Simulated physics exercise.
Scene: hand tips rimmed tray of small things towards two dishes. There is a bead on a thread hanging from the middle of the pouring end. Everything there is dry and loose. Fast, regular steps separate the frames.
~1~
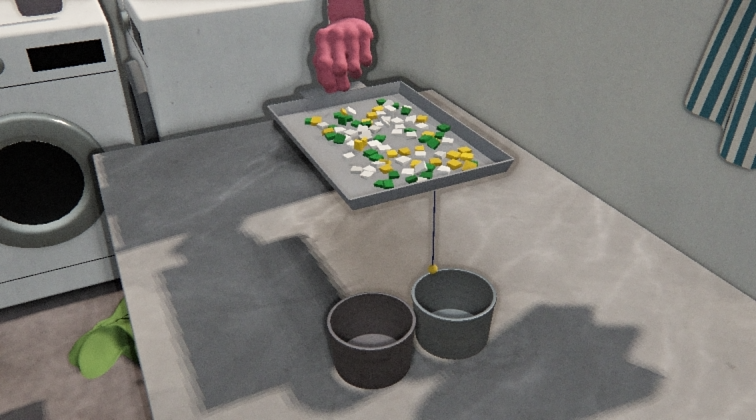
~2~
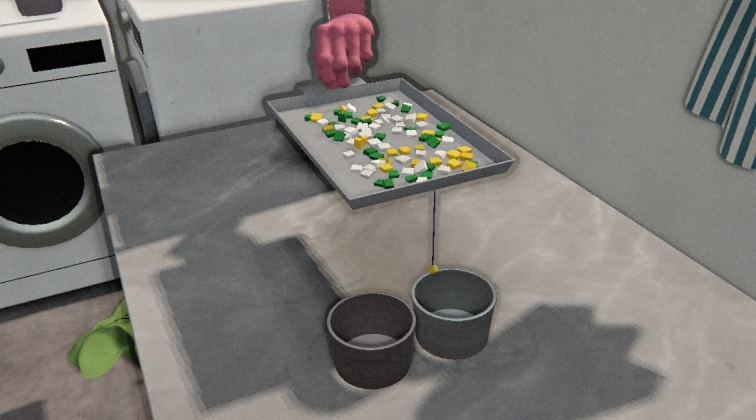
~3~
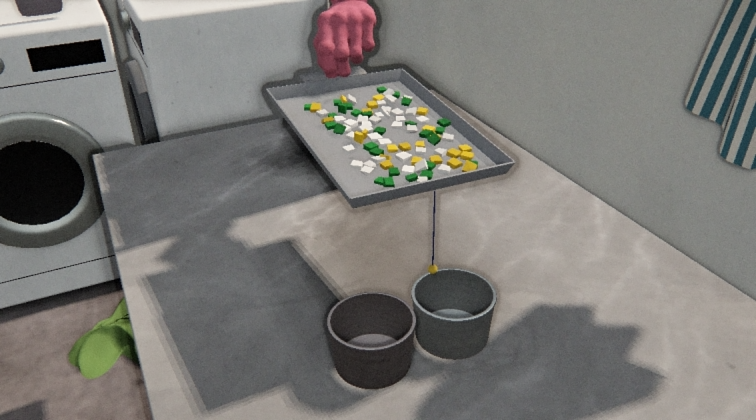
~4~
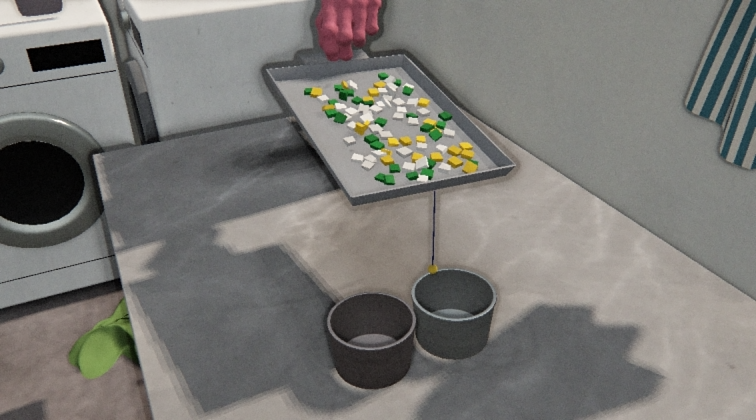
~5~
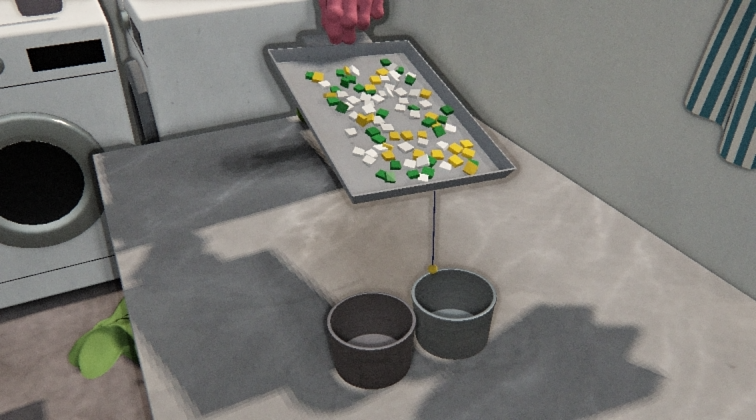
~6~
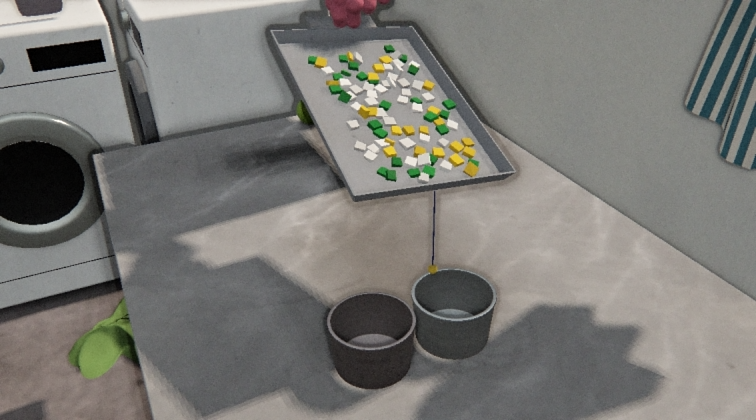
A pink hand raised the back of a gray tray scattered with green, white and yellow pieces, slowly tilting it above two small round dishes, while a bead hung still on a thread.
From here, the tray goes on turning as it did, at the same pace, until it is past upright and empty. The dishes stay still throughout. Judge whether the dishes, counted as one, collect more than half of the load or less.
The load mostly goes elsewhere.
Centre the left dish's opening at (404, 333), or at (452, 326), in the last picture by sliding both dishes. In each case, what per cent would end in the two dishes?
Close to 30 in a hundred, then close to 20 in a hundred.
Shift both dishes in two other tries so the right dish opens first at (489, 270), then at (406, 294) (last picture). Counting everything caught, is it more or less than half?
The pair would catch the greater share the first time and the lesser share the second time.
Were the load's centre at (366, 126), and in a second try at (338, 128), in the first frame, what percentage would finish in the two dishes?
Estimates in order: 30 percent, 20 percent.
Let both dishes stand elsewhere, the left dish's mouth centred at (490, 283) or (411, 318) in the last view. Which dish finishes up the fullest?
Well, the left-side one at the first spot and the right-side one at the second.
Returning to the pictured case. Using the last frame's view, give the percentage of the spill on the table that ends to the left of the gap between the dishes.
Roughly 0 in a hundred.
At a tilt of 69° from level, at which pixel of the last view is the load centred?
In the last view the centre sits at roughly (468, 164).
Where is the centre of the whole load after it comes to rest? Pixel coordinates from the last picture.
Resting centre, last picture - approx. (511, 322).
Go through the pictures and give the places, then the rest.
In the first frame, corners of the pouring end at (353, 196) and (507, 158), level; middle of the load at (380, 139), mosaic tiles; left dish at (390, 363); right dish at (474, 334); bead on its thread at (433, 269).
In the second frame, corners of the pouring end at (353, 195) and (508, 159), level; middle of the load at (380, 137).
In the third frame, corners of the pouring end at (353, 194) and (508, 160), tipped barely, lowest at the right corner; middle of the load at (380, 131).
In the fourth frame, corners of the pouring end at (355, 193) and (509, 163), tipped a little, lowest at the right corner; middle of the load at (381, 122).
In the fifth frame, corners of the pouring end at (356, 191) and (509, 166), tipped clearly, lowest at the right corner; middle of the load at (383, 113).
In the sixth frame, corners of the pouring end at (358, 190) and (509, 169), tipped clearly, lowest at the right corner; middle of the load at (385, 105); left dish at (390, 363); right dish at (474, 334).
Soon after the last picture, tray tipped steeply; nearly all on the tray; a small part in the air.
A little later, tray tipped past a quarter turn; about a quarter in the right dish; about two thirds outside both; a small part in the air.
Later still, tray tipped past a quarter turn; about a third in the right dish; about two thirds outside both.
At rest, tray tipped past a quarter turn; none in the left dish; about a third in the right dish; about two thirds outside both.
